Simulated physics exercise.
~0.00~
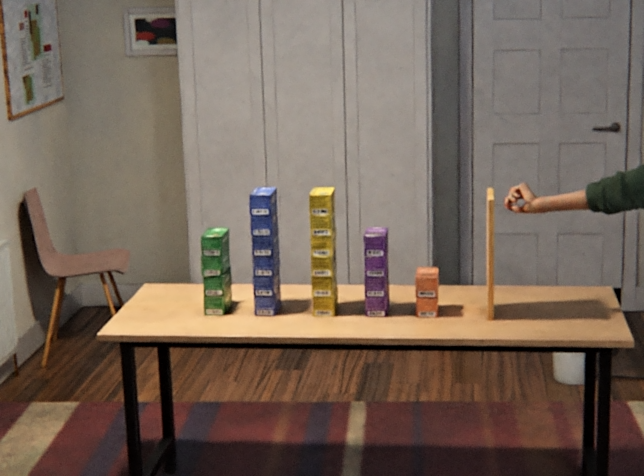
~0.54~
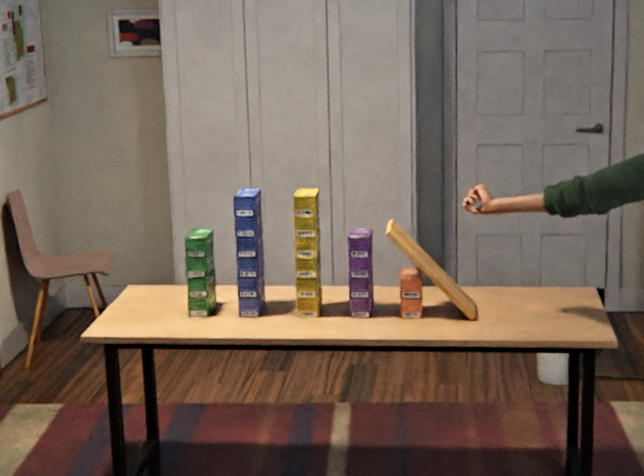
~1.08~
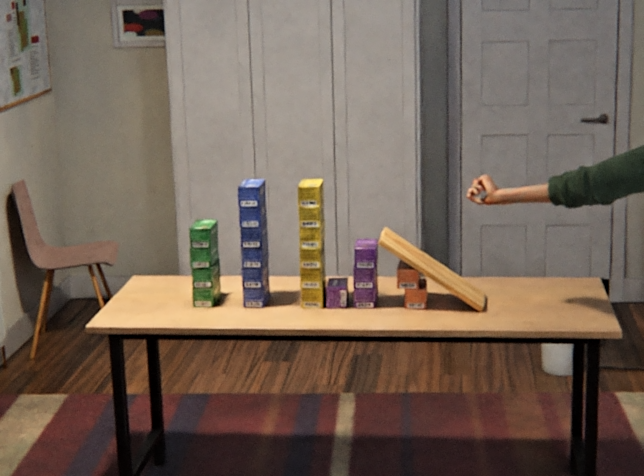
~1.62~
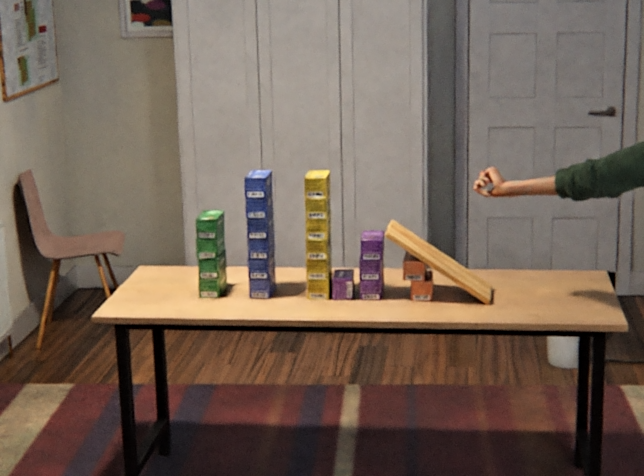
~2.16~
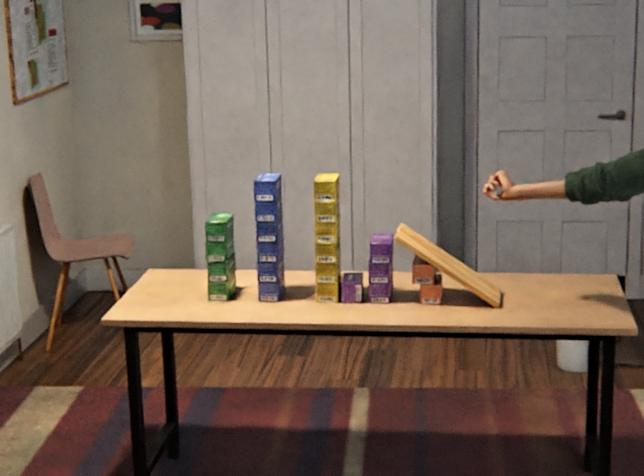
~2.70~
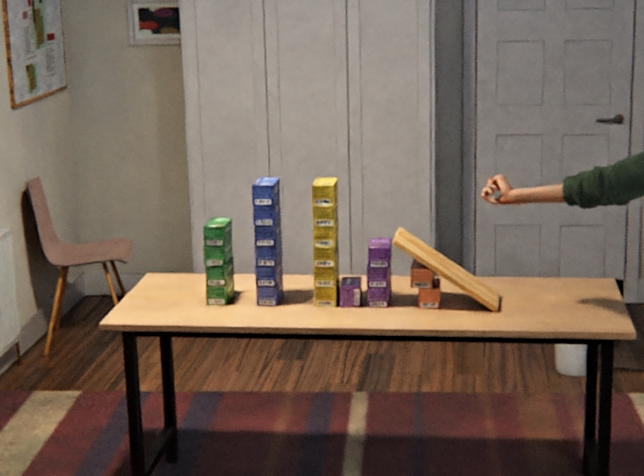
The footage shows a hand beside an upright wooden board on a table as the board tips left onto the short orange stack, knocking the top purple packet down beside the yellow stack; the board ends leaning over the shifted orange packets, the other stacks still standing.
